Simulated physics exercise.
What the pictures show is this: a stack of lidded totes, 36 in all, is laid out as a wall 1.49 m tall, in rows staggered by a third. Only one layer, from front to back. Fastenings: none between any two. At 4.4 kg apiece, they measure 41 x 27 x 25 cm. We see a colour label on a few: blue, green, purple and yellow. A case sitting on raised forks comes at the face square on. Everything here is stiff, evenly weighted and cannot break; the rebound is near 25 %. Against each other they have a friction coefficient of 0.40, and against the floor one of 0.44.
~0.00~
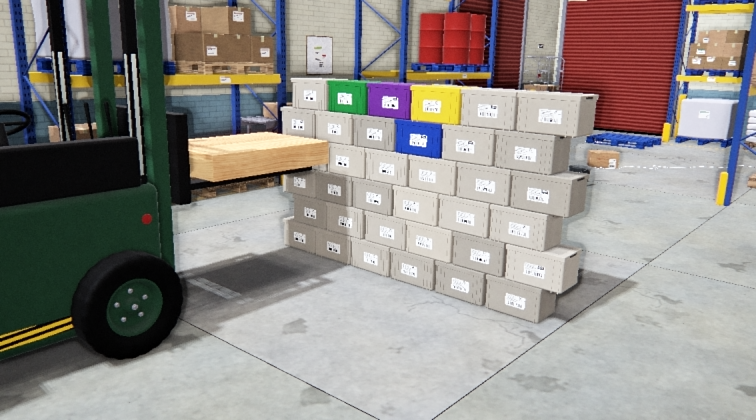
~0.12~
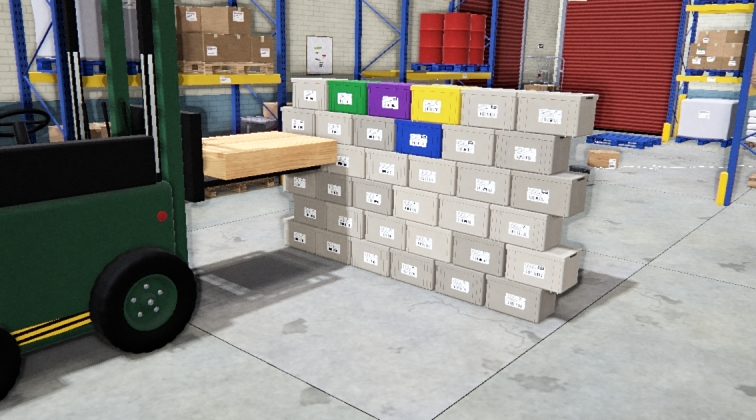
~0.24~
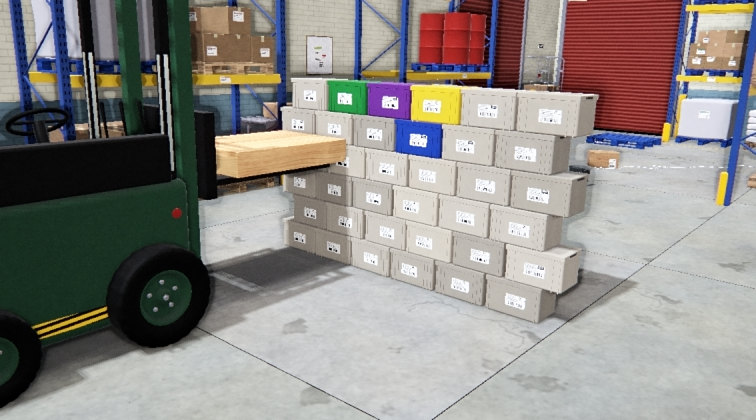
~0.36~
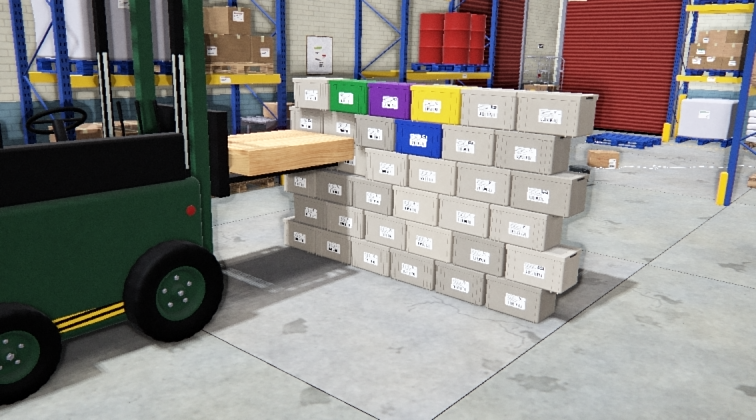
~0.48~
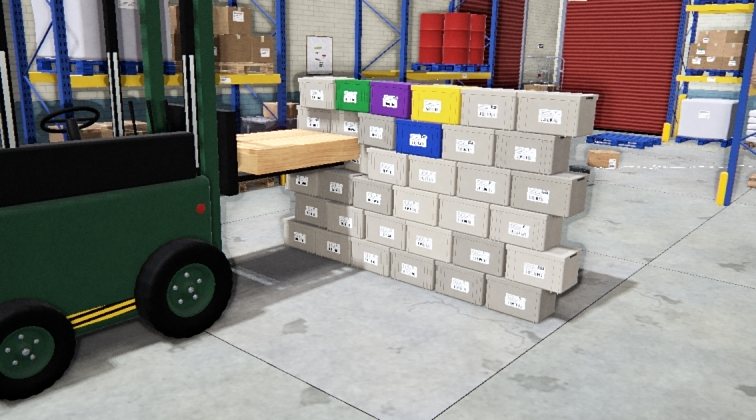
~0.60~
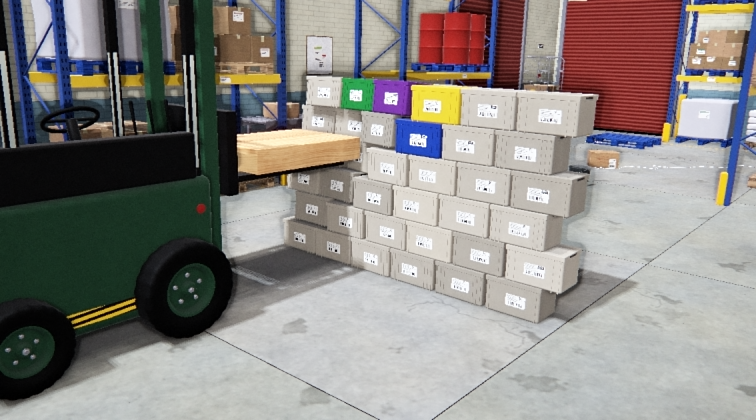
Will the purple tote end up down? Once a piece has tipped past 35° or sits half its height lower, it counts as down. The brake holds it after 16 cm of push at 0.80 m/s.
Yes.
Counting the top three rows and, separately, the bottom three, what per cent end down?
The top part comes to 40 per cent, the bottom part to 20 per cent.
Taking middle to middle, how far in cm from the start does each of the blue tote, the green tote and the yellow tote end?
Shift in cm - blue: 0; green: 240; yellow: 0.
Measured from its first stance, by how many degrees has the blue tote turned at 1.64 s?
Something like 0°, give or take.
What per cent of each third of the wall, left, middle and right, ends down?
From the left: 80, then 20, then 0 percent.
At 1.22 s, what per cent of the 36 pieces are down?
10 %.
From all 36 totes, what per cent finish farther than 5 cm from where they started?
Shifted share: 30 %.
Around 1.22 s, 4 of the 36 totes down; purple tote tipped 33°; green tote tipped 33°, 11 cm lower.
Around 1.64 s, 11 of the 36 totes down; purple tote on its side; green tote tipped 66°, 1.15 m lower.
Finally (3.0 s), 11 of the 36 totes down; purple tote on its side; green tote upside down; blue tote unmoved. Seen by the last camera, middles, purple tote near (548, 255), green tote near (575, 235).
